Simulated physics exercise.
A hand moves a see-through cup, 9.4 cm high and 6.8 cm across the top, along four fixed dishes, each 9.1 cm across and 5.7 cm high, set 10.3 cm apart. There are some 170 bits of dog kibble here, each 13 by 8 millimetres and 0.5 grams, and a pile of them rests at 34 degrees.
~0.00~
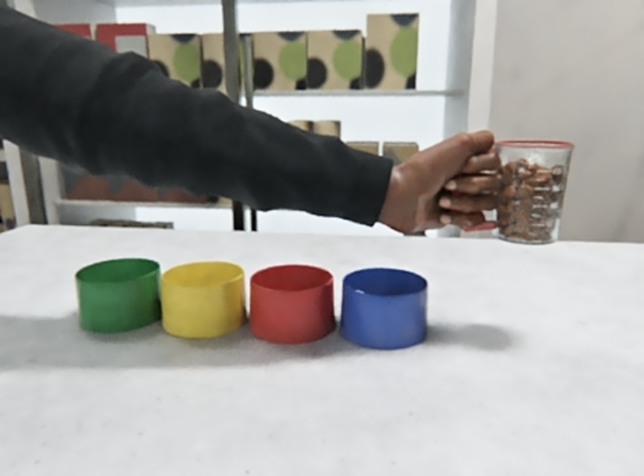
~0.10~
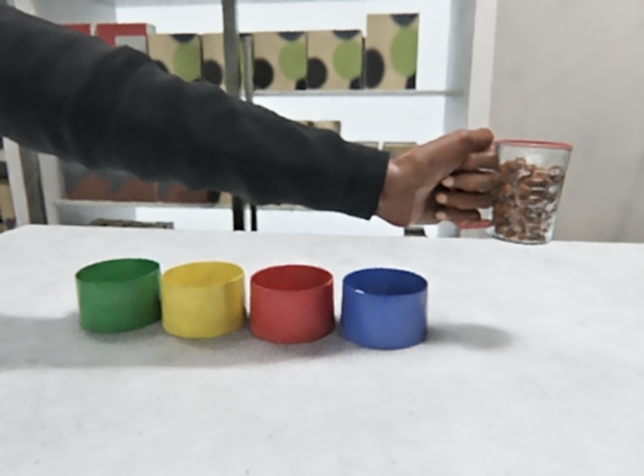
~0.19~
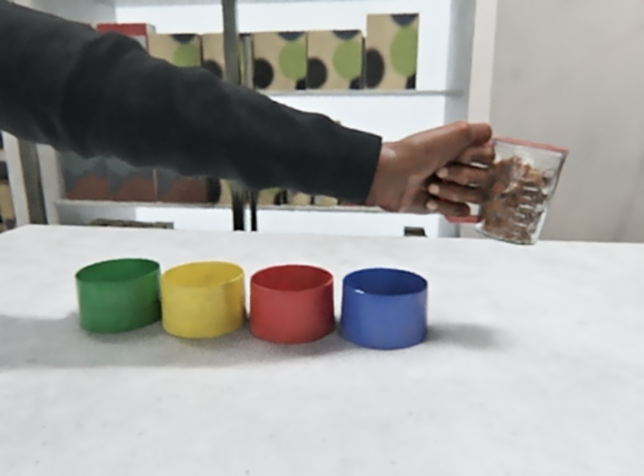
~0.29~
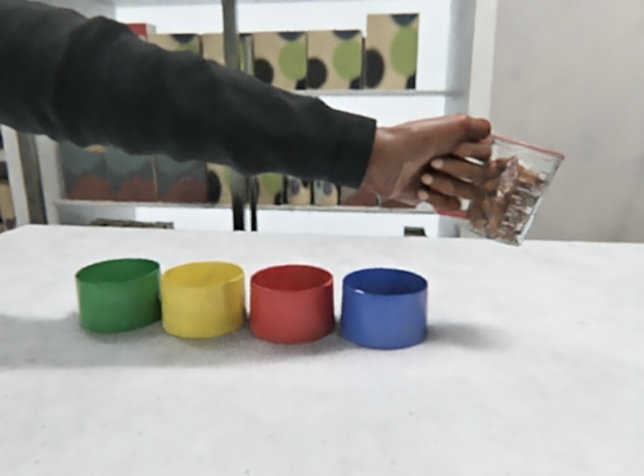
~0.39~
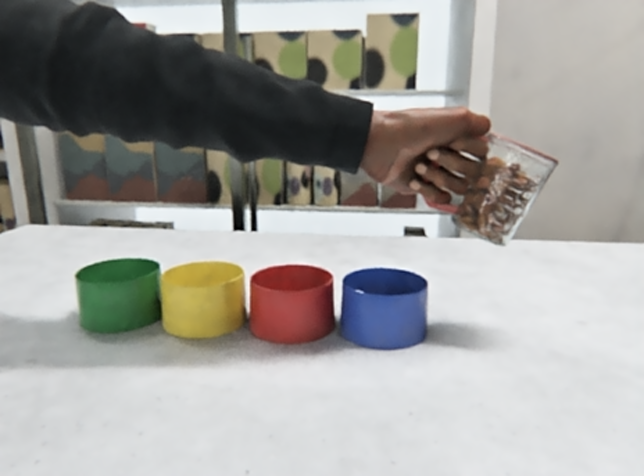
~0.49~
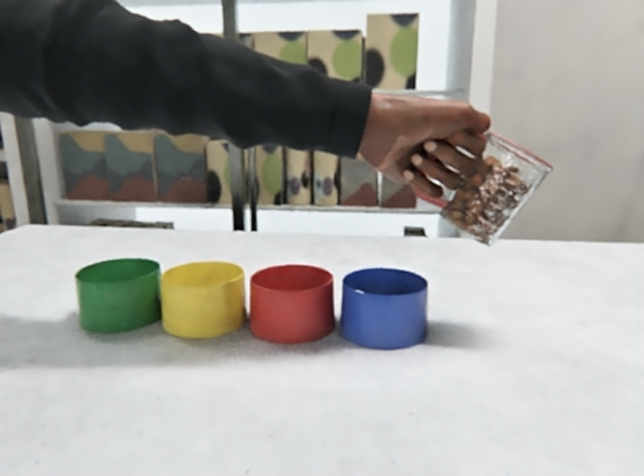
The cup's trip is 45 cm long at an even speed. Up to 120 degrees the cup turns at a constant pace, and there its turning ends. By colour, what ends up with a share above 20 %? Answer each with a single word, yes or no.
Red dish no, blue dish yes, green dish no, yellow dish no, counter yes.
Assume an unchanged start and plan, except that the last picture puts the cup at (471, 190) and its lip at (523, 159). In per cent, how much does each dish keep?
The red dish keeps 70, the blue dish 0, the green dish 0 and the yellow dish 20.
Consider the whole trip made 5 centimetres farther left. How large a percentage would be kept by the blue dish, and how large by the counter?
The blue one would get 100 and the counter 0.
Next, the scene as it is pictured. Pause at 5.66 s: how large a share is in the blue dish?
Share at that time: Approx. 50 per cent.
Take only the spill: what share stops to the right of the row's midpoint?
100 %.
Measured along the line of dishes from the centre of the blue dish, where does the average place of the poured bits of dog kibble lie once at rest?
Around 5 cm away, toward the right-hand end.
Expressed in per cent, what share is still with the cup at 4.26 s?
Roughly 0 %.
After 2.75 s, tilt 120 degrees; cup holds 0 %, blue 50 %.
After 4.26 s, tilt 120 degrees; cup holds 0 %, blue 50 %.
Then, at 5.66 s, tilt 120 degrees; cup holds 0 %, blue 50 %.
By 6.0 s all is still; red 0 %, blue 50 %, green 0 %, yellow 0 %, counter 50 %.
